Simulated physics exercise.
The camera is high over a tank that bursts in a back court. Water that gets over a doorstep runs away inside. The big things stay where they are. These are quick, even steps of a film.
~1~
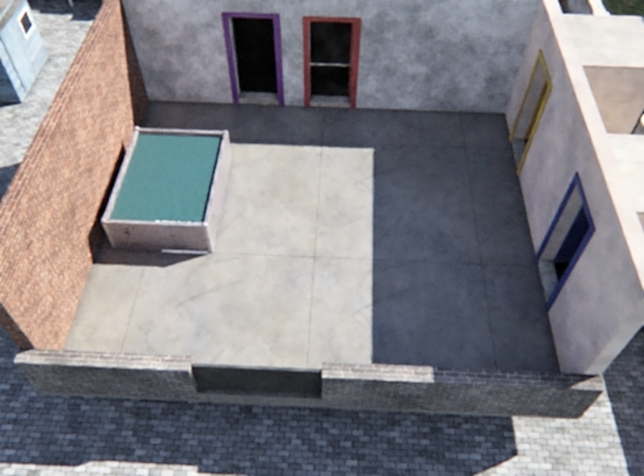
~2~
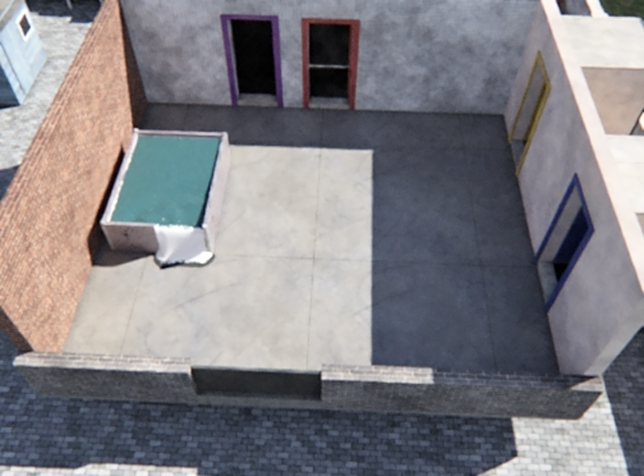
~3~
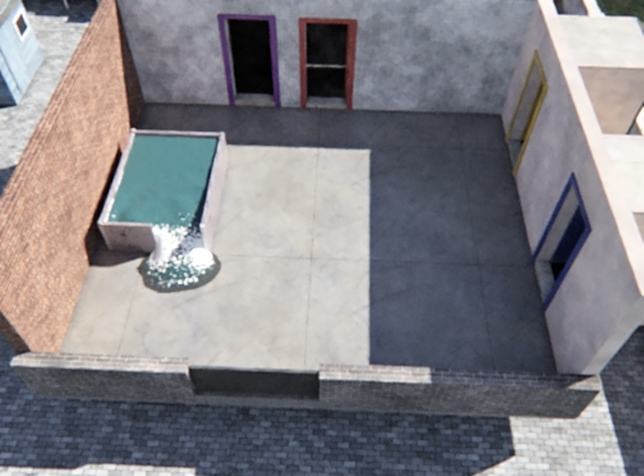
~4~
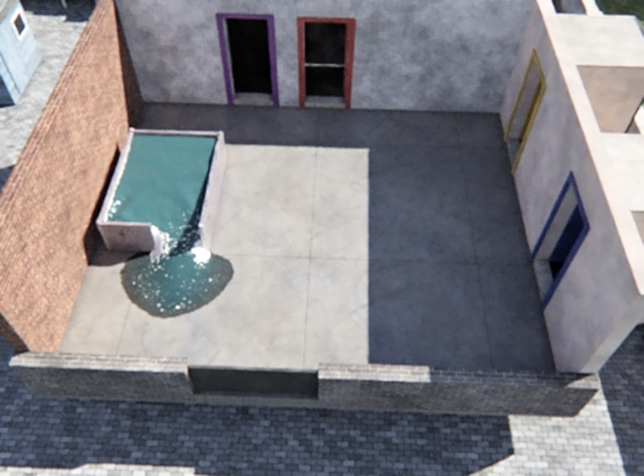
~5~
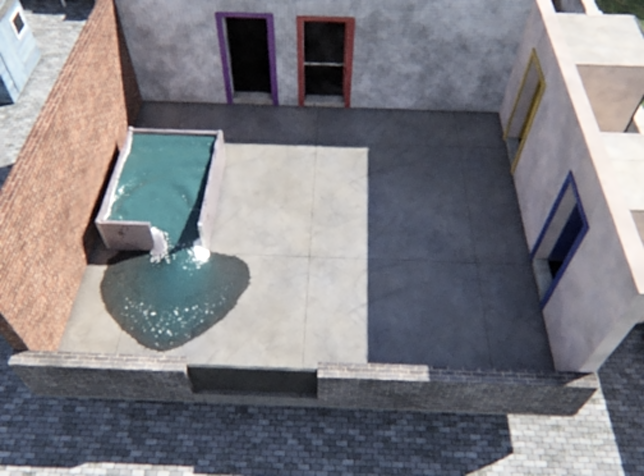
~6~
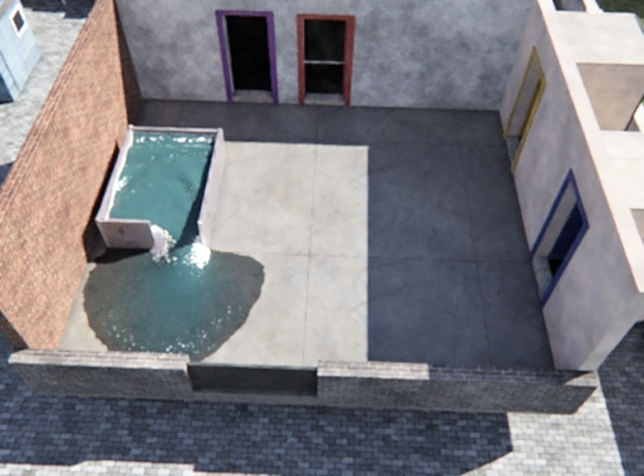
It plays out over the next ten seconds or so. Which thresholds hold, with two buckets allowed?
In the end: The yellow door stays under that; the blue door stays under that; the red door stays under that; the purple door stays under that.
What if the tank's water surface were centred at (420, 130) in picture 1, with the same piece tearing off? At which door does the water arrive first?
First comes the blue one.
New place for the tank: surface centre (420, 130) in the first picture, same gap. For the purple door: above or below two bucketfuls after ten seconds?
Purple keeps below it.
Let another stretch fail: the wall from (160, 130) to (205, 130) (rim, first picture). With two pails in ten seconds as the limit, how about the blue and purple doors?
My reading: Blue is under, purple passes that mark.
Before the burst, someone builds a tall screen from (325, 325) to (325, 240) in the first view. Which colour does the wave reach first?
That is the door marked blue.
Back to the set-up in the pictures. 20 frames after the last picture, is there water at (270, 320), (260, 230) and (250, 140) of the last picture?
As listed: Awash, free of water, free of water.
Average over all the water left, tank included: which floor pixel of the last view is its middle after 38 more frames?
Around (252, 268).
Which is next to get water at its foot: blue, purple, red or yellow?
First comes the door marked blue.
A moment on, water covers 15 % of the floor; the yellow door not reached, the blue door not reached, the red door not reached, the purple door not reached.
Next, water covers 20 % of the floor; the yellow door not reached, the blue door not reached, the red door not reached, the purple door not reached.
Then, water covers 35 % of the floor; the yellow door not reached, the blue door not reached, the red door not reached, the purple door not reached.
Later, water covers 50 % of the floor; the yellow door wet at the sill, nothing in, the blue door wet at the sill, nothing in, the red door not reached, the purple door not reached.
In the end, water covers 80 % of the floor; the yellow door wet at the sill, nothing in, the blue door wet at the sill, nothing in, the red door not reached, the purple door wet at the sill, nothing in.
